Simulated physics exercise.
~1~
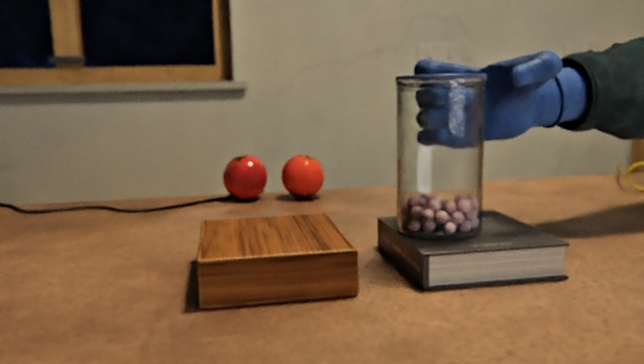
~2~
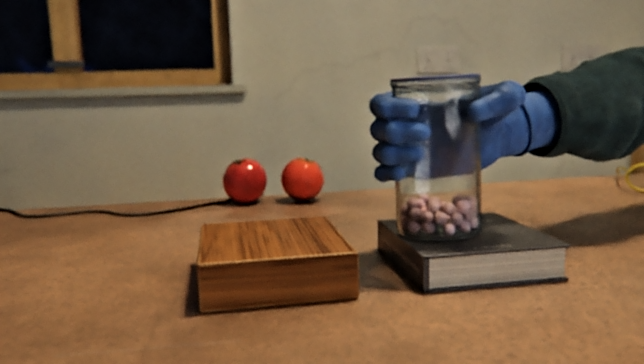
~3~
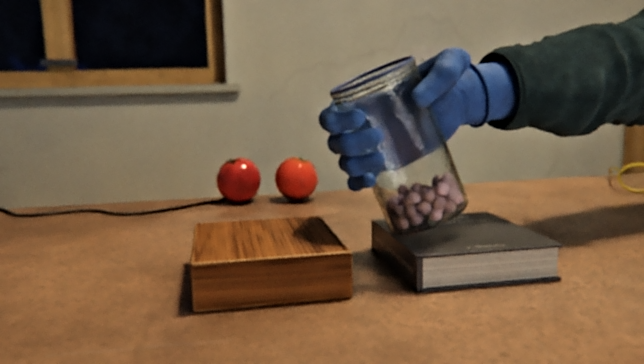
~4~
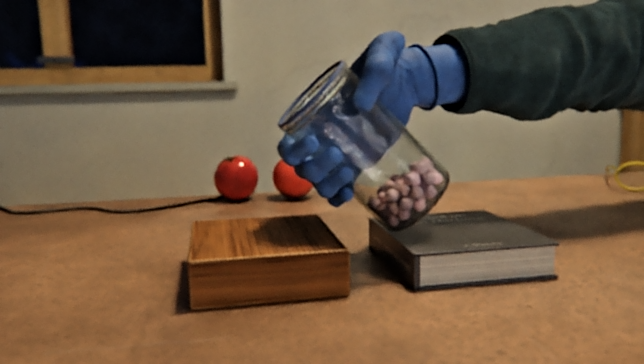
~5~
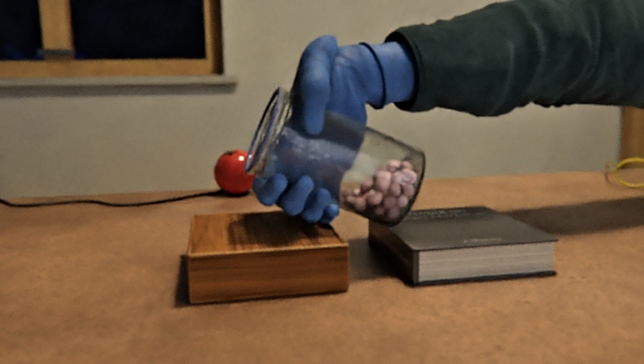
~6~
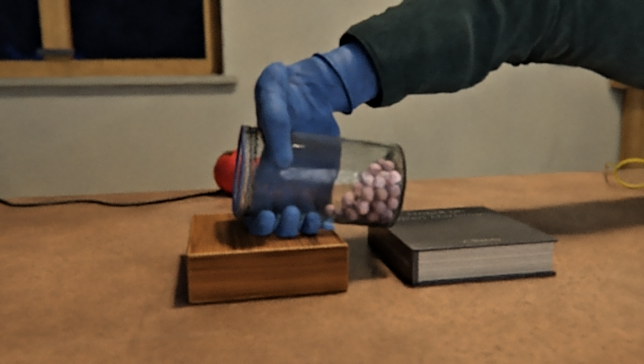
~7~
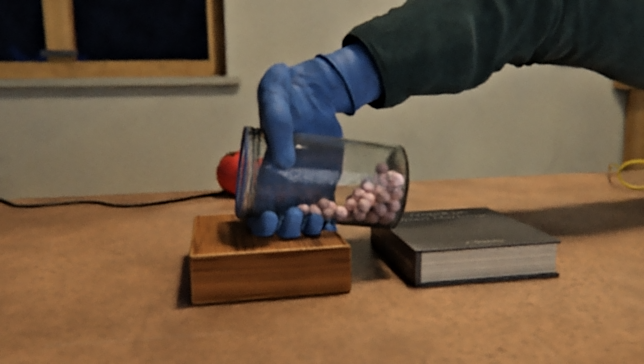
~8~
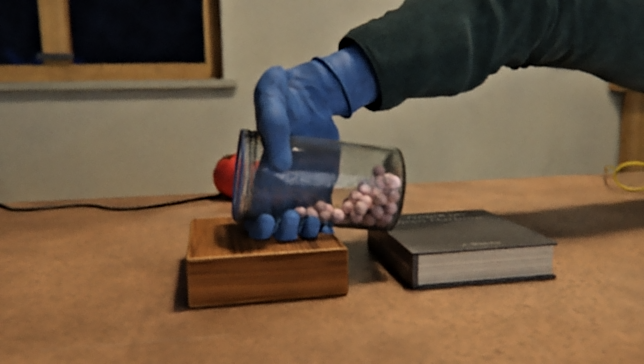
On a brown tabletop, a blue-gloved hand tilts an open jar of pinkish balls leftward onto a wooden block, the balls staying inside.
